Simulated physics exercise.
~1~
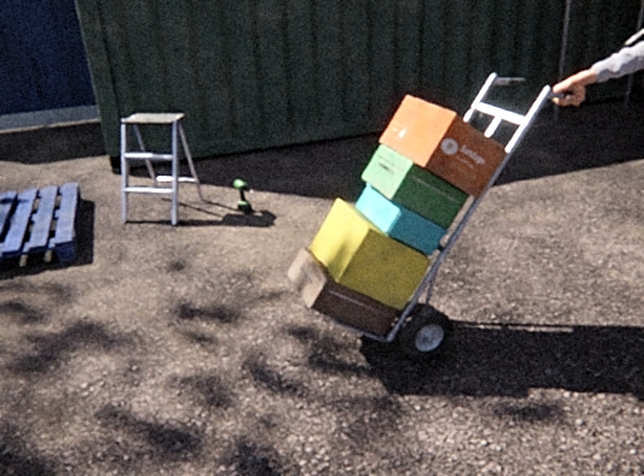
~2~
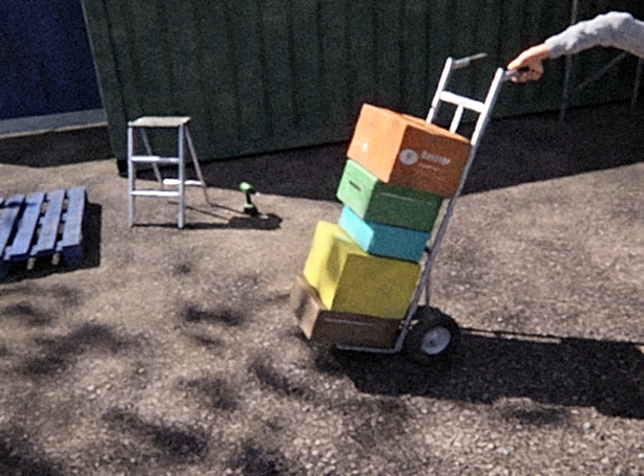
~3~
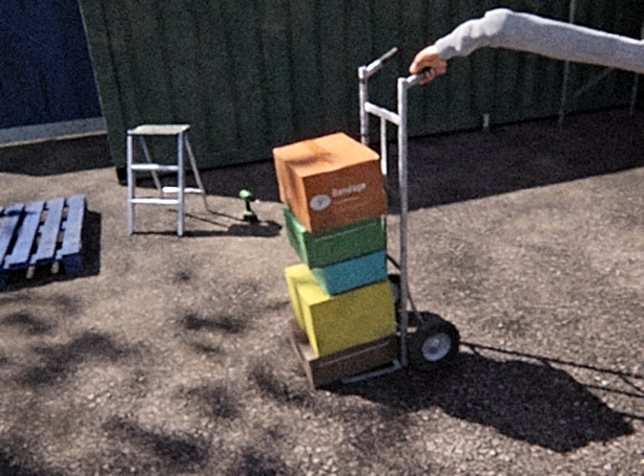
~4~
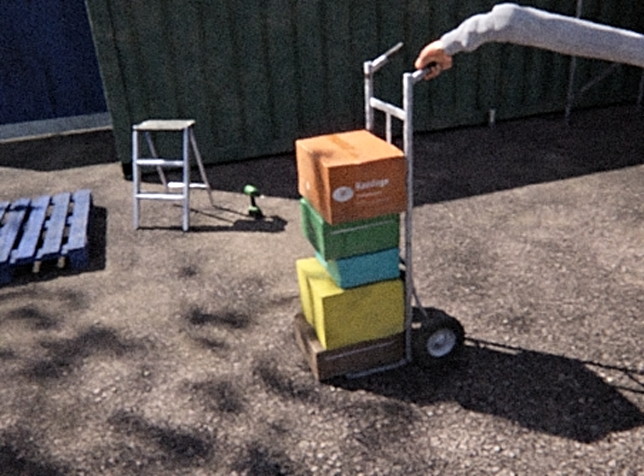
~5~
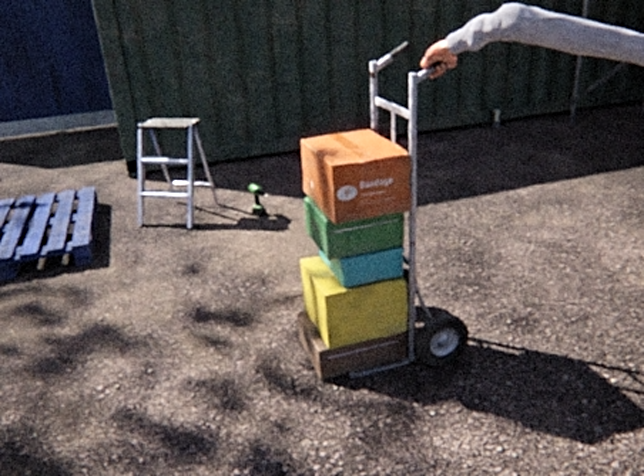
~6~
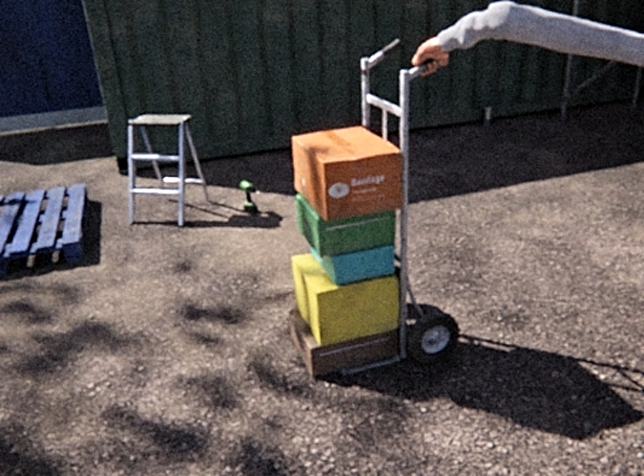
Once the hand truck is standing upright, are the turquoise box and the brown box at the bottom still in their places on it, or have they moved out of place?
Both are still in their places. The brown box sits at the bottom of the hand truck and the turquoise one remains between the yellow and green boxes.
